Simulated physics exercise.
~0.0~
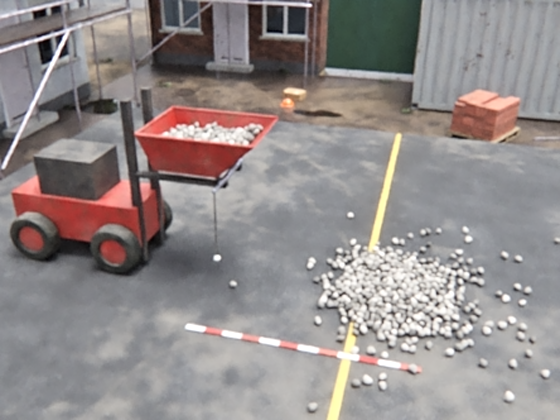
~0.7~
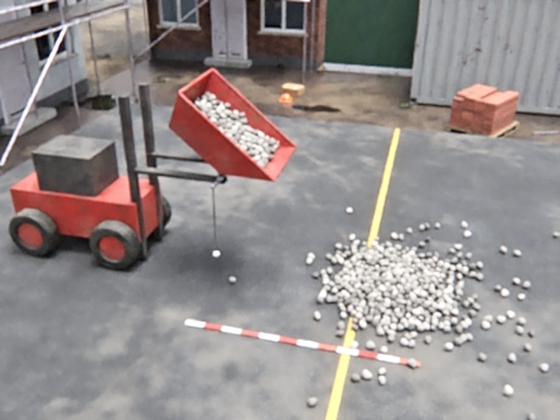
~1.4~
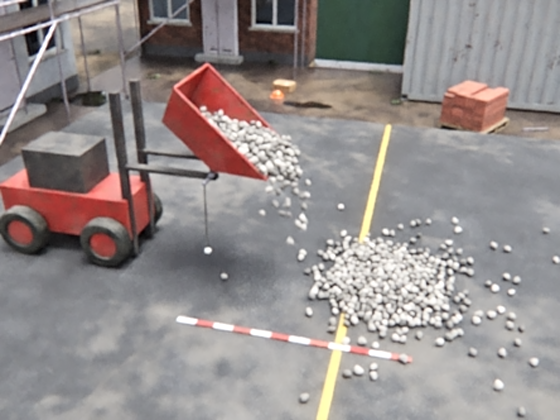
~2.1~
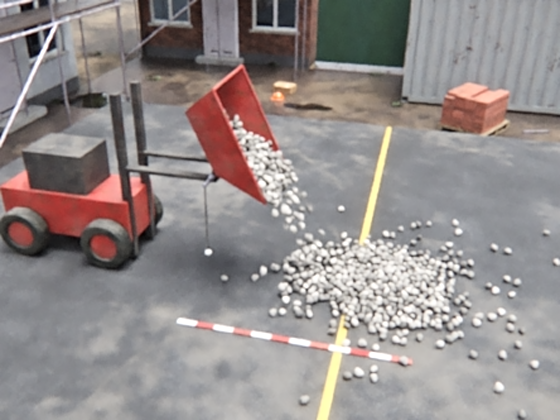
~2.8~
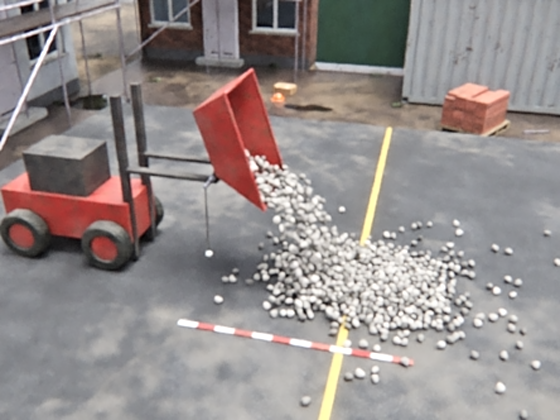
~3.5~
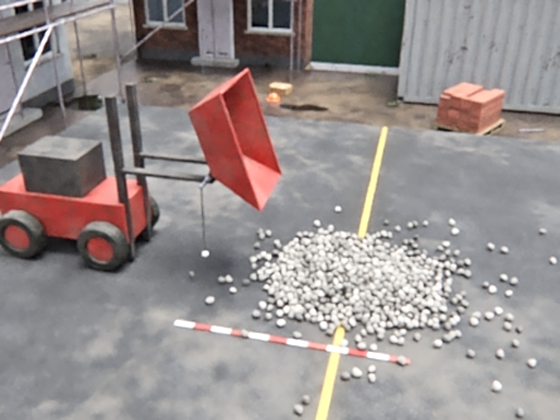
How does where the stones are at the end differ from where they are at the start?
At the start the stones are split between the raised red skip and a heap on the ground, while at the end they all lie lower down, on the ground, in one broader heap across the yellow line.
